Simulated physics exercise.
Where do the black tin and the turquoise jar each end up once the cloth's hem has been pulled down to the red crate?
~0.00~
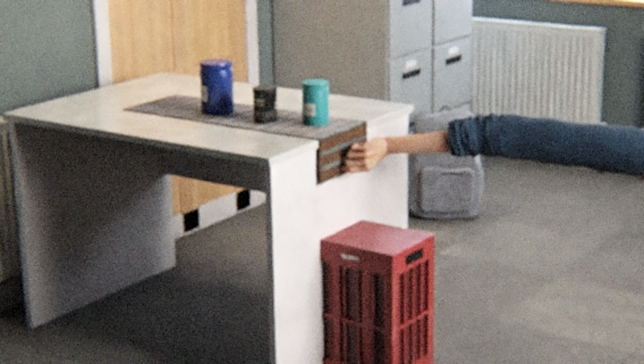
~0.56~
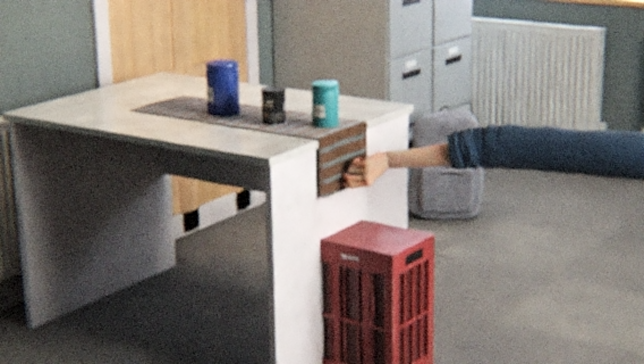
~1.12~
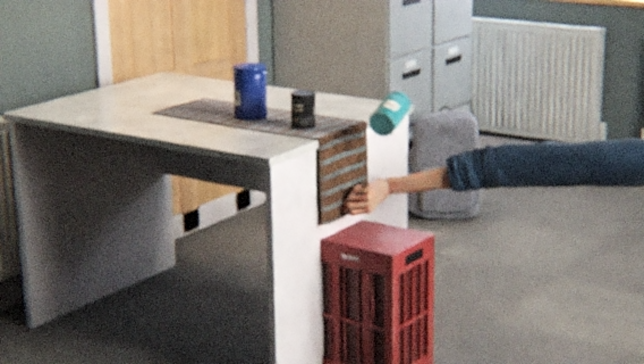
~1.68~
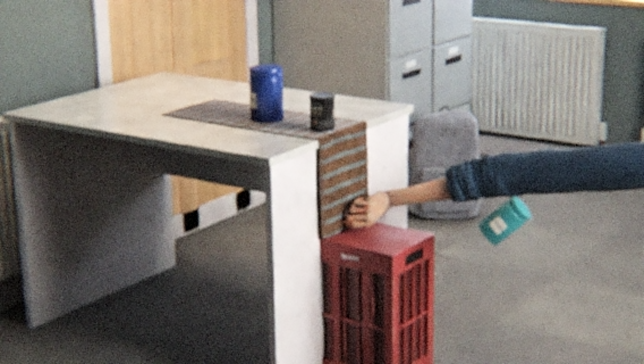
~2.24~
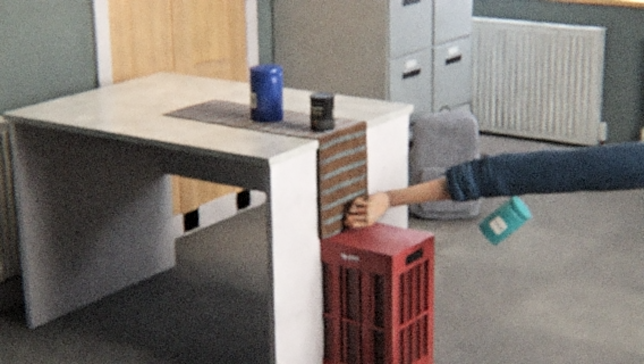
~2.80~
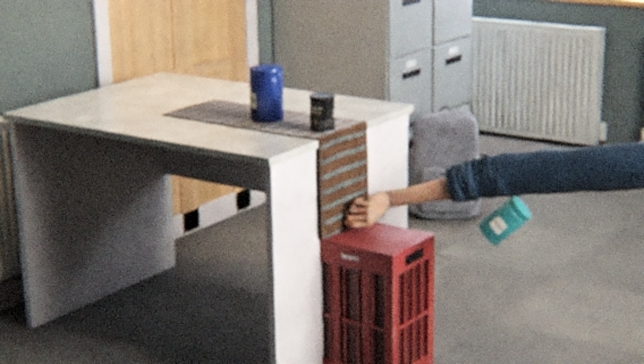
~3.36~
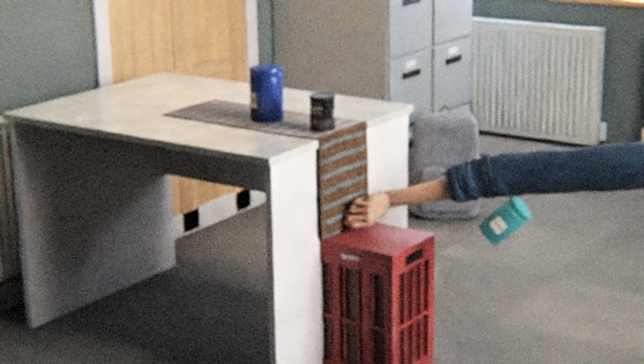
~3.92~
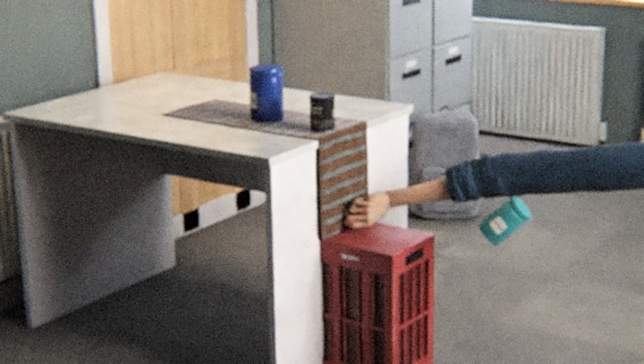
The black tin stays upright on the table, clear of the edge, while the turquoise jar goes off the edge and is last seen tilted below the level of the tabletop.
